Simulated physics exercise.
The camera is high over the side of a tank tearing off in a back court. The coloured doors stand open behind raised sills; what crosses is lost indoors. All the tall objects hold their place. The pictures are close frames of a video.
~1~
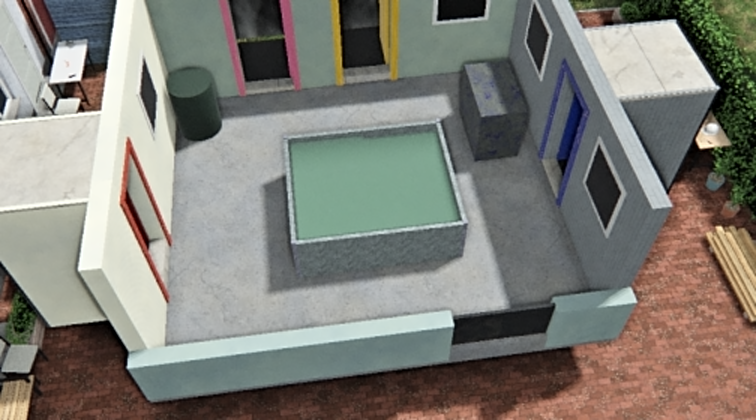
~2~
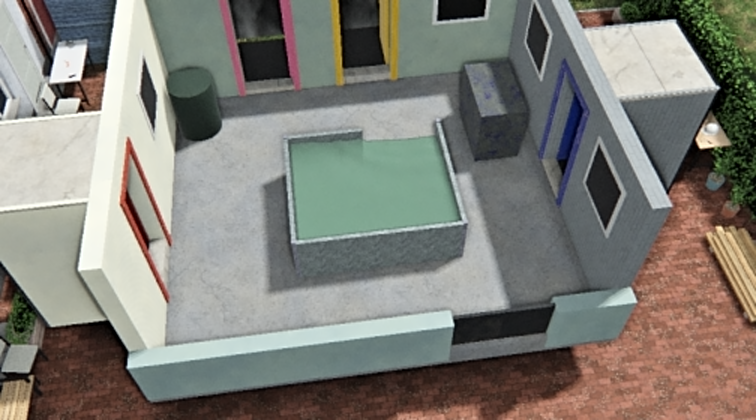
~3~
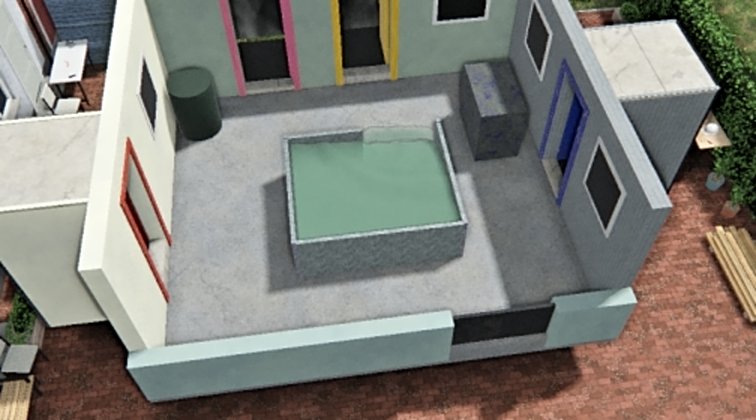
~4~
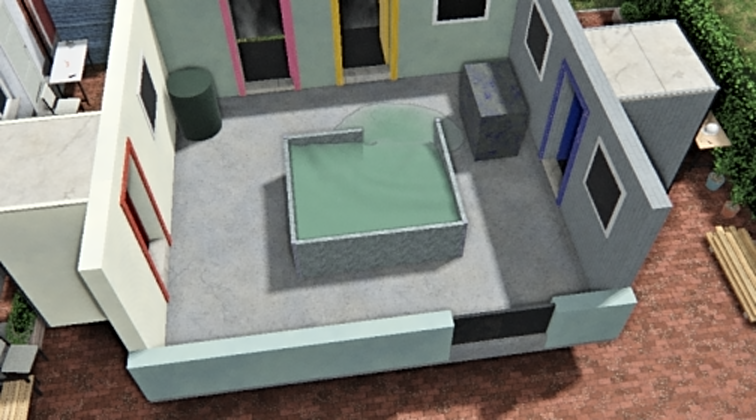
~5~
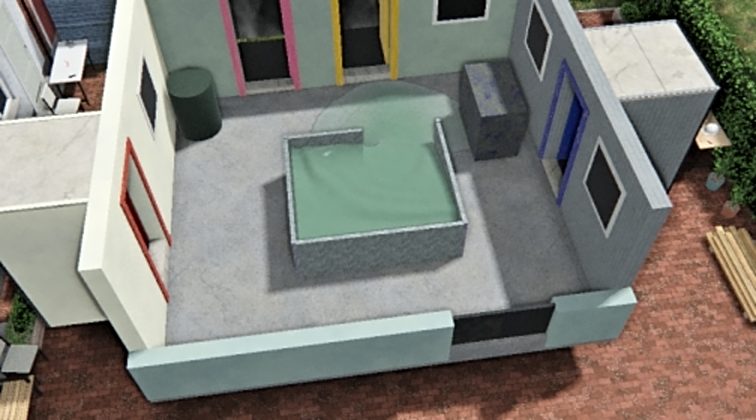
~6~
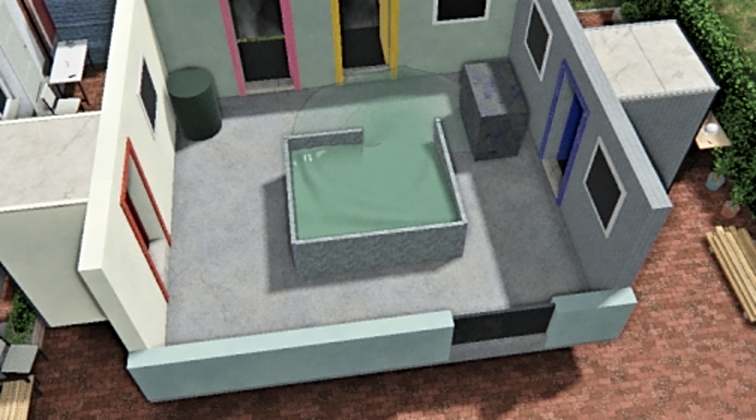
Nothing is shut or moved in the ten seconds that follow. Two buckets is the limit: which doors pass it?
In the end: The blue door takes more than that; the pink door takes more than that; the yellow door takes more than that; the red door stays under that.
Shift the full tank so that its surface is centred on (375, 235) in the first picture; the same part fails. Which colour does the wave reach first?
The one in yellow.
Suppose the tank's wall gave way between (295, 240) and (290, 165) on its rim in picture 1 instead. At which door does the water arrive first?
First comes the red door.
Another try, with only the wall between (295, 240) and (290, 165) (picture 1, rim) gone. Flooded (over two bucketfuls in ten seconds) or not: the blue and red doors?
My reading: Blue goes over, red takes more.
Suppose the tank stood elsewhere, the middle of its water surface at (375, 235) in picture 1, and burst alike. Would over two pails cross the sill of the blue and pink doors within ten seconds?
My reading: The blue door goes over, the pink door lets more in.
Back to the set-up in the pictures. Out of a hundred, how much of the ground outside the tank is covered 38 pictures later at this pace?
About 95 per cent.
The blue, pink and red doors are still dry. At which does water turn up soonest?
It is the one in pink.
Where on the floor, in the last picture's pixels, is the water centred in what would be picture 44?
Close to (363, 177).
A moment on, water covers 25 % of the floor; the blue door not reached, the pink door wet at the sill, nothing in, the yellow door far over two buckets in, the red door not reached.
Next, water covers 35 % of the floor; the blue door not reached, the pink door under two buckets in, the yellow door far over two buckets in, the red door not reached.
Then, water covers 60 % of the floor; the blue door under two buckets in, the pink door under two buckets in, the yellow door far over two buckets in, the red door not reached.
Later, water covers 95 % of the floor; the blue door over two buckets in, the pink door under two buckets in, the yellow door far over two buckets in, the red door wet at the sill, nothing in.
In the end, water covers 95 % of the floor; the blue door over two buckets in, the pink door over two buckets in, the yellow door far over two buckets in, the red door wet at the sill, nothing in.
